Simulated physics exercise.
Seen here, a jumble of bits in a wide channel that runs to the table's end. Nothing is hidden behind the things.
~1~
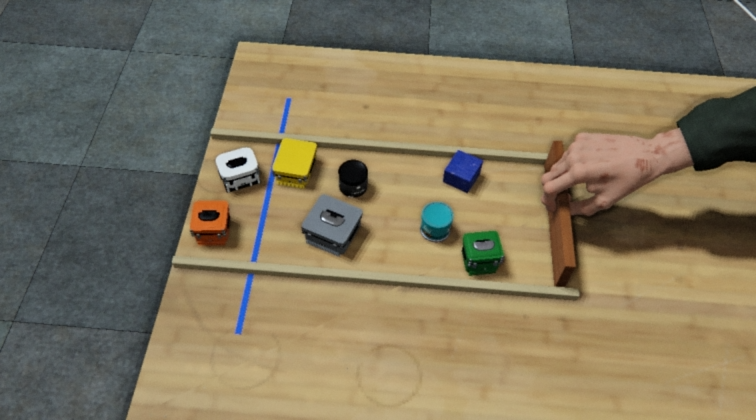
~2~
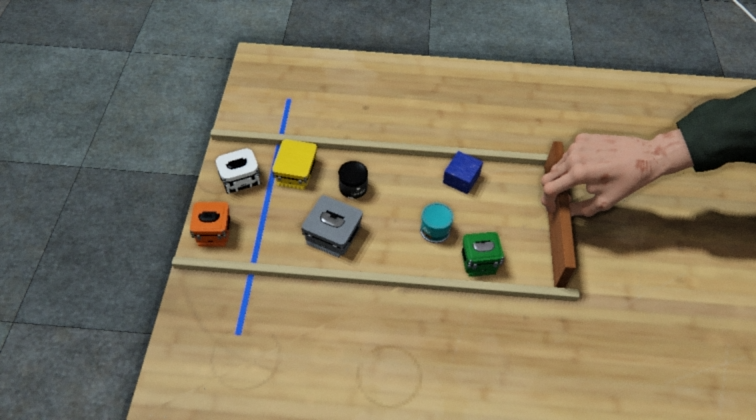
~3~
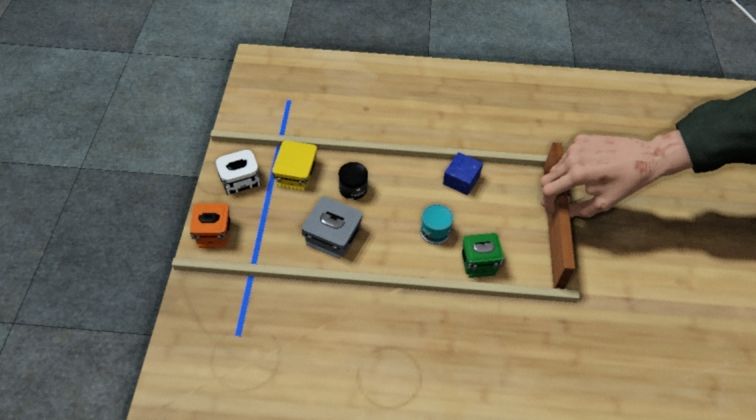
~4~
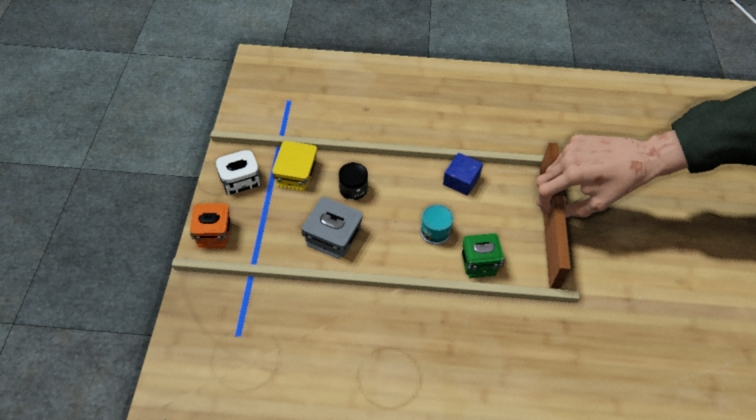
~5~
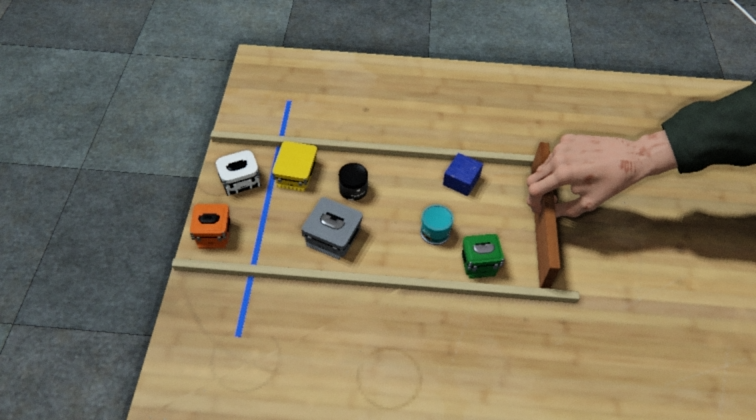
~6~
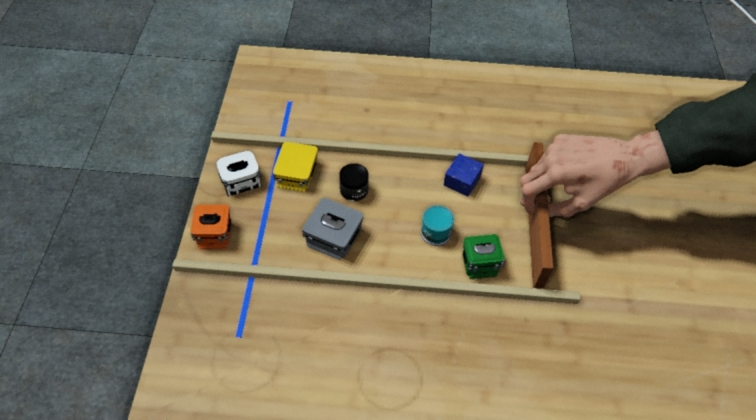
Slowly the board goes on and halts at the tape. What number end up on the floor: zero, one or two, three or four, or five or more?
As it turns out, the number that fall off is one or two.
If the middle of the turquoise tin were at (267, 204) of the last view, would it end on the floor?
Then it holds on.
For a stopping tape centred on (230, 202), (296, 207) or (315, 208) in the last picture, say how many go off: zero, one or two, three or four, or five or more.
Taking them in turn, either three or four; none; no fall at all.
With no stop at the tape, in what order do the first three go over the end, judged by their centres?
Earliest first: The orange case, then the white case, then the grey case.
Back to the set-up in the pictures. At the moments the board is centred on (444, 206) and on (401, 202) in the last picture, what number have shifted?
3 and 3.
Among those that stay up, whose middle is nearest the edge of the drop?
It is the grey case.
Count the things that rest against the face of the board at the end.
4 of them.
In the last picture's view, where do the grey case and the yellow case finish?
The grey case at (204, 220), the yellow case at (230, 158).
Soon after, none off yet; orange case at rest near (212, 226); white case at rest near (239, 173); yellow case at rest near (296, 167).
Then, none off yet; orange case at rest near (212, 226); white case at rest near (239, 173); yellow case moving near (291, 166).
By the end, the number that fall off is one or two; fallen, white case and orange case.
